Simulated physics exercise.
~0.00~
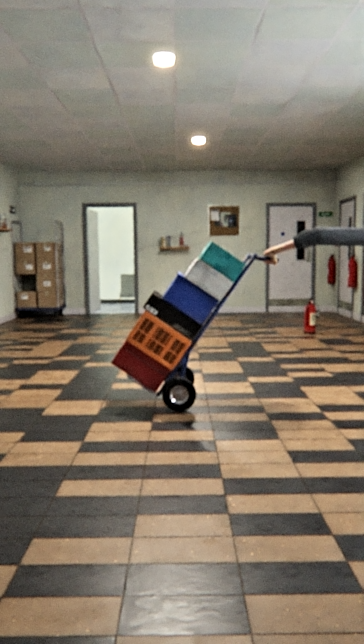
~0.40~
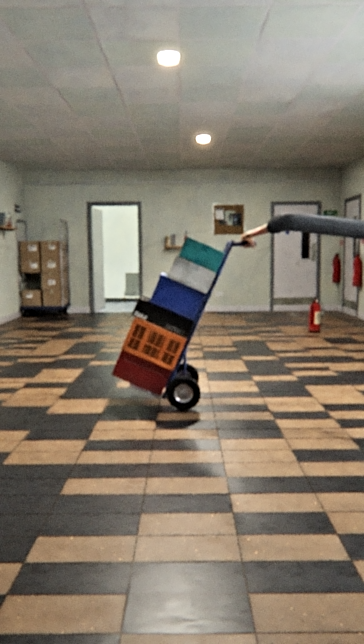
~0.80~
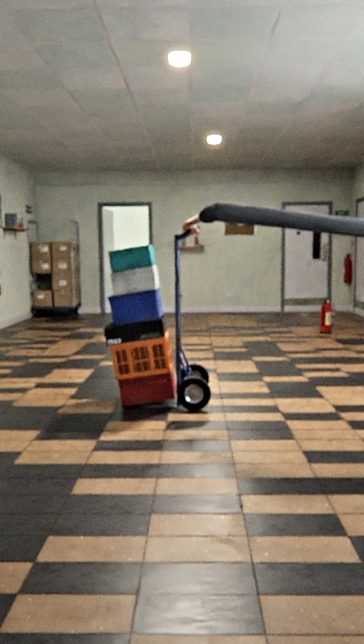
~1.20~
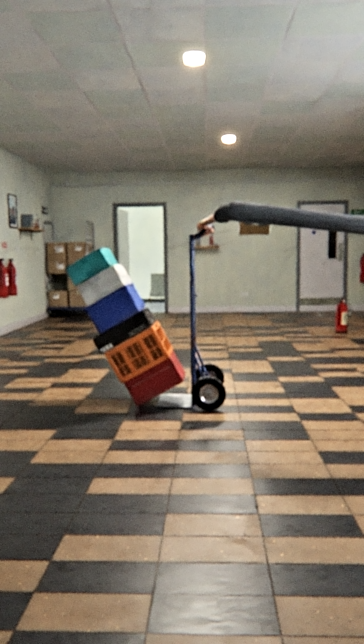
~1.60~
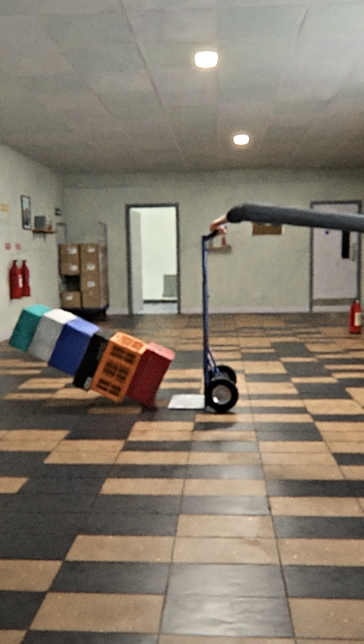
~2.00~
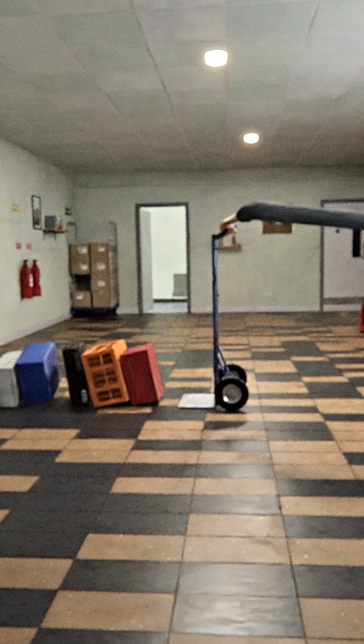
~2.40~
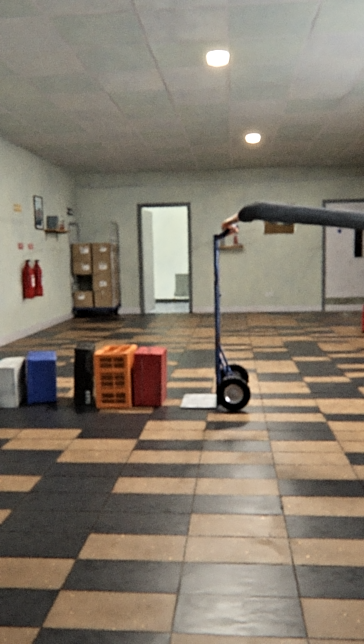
In a checkered-floor hall, an arm swings a loaded sack truck upright, and its stacked crates and boxes topple left onto the floor.
